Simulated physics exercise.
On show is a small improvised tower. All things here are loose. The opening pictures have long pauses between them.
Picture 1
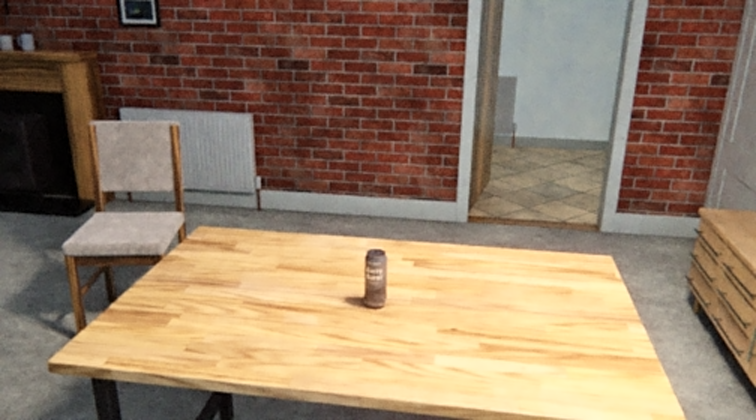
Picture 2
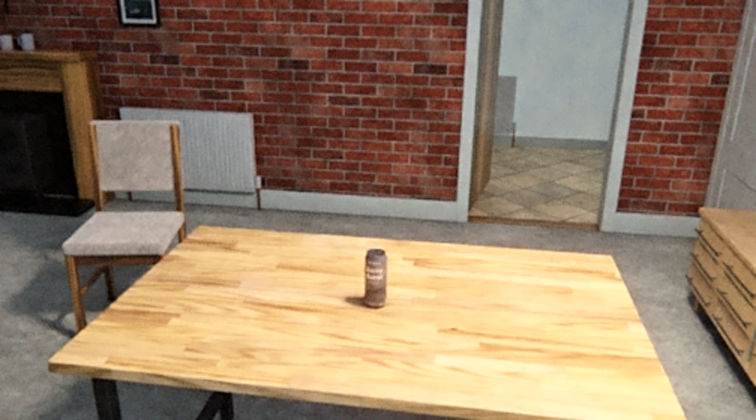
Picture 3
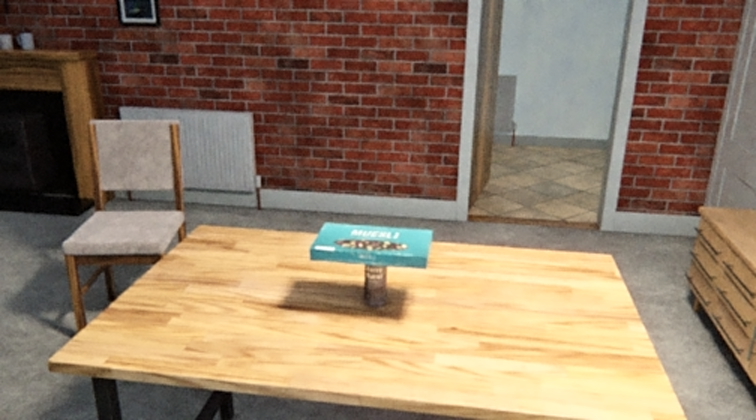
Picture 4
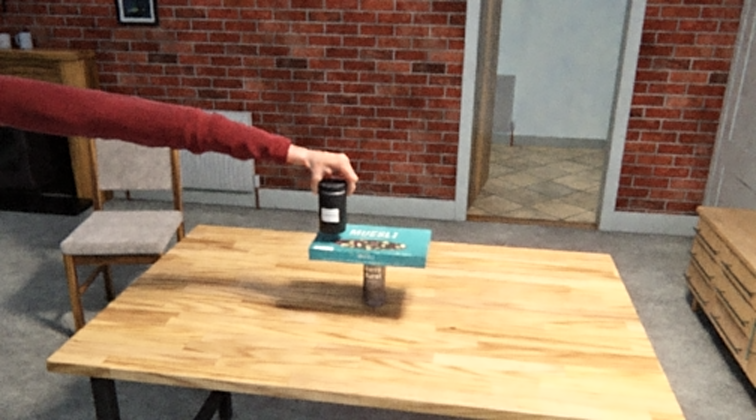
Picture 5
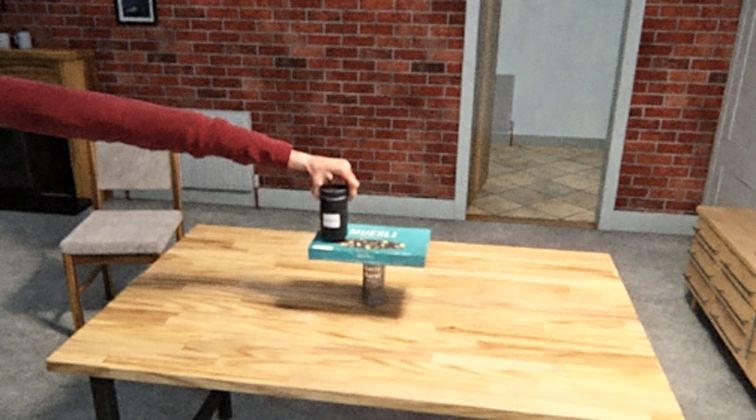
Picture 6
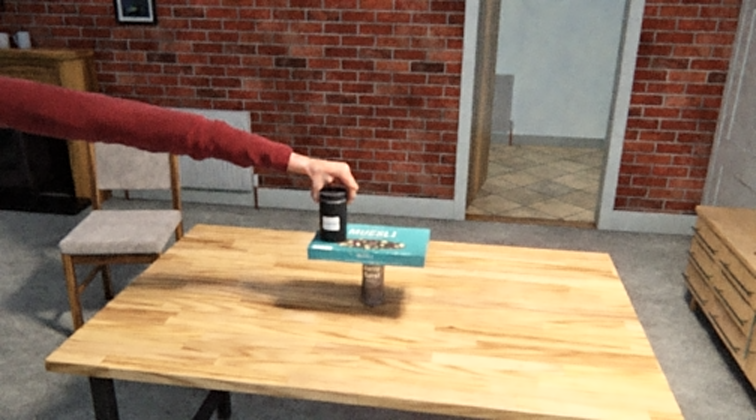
An arm in a red sleeve reaches in from the left over a pale wooden table, seen from slightly above in a room with brick walls, a grey chair at left and a doorway behind. A small can stands alone mid-table, then a teal muesli box lies flat across its top. The hand lowers a black jar onto the box's left side and keeps hold, while the camera stays nearly still.
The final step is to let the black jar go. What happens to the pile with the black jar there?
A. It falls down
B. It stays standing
Option A: It falls down.
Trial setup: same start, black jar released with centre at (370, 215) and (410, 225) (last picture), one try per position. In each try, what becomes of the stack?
Try one: The stack remains standing; try two: The stack collapses.
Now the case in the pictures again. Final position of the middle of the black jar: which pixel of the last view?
It ends near (288, 290).
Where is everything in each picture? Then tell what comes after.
The last thing is not in view yet; grey can (376, 279), in the first frame.
The last thing is not in view yet; grey can (376, 279), in the second frame.
The last thing is not in view yet; grey can (376, 278), in the third frame.
Coming down; black jar (332, 206); grey can (375, 278), in the fourth frame.
Coming down; black jar (334, 211); grey can (374, 277), in the fifth frame.
In place under the hand; black jar (333, 214); grey can (373, 277), in the sixth frame.
Then, 0.30 s past the last view, black jar now fallen; turquoise packet rocked 28° from its first pose.
Then, 0.50 s past the last view, turquoise packet on its side.
Then, 0.60 s past the last view, black jar resting near (288, 291).
Then, 0.90 s past the last view, turquoise packet now fallen.
Finally, fallen, turquoise packet and black jar; grey can still in place. Final places as the last picture's camera would see them, black jar near (288, 290). The stack gives way.
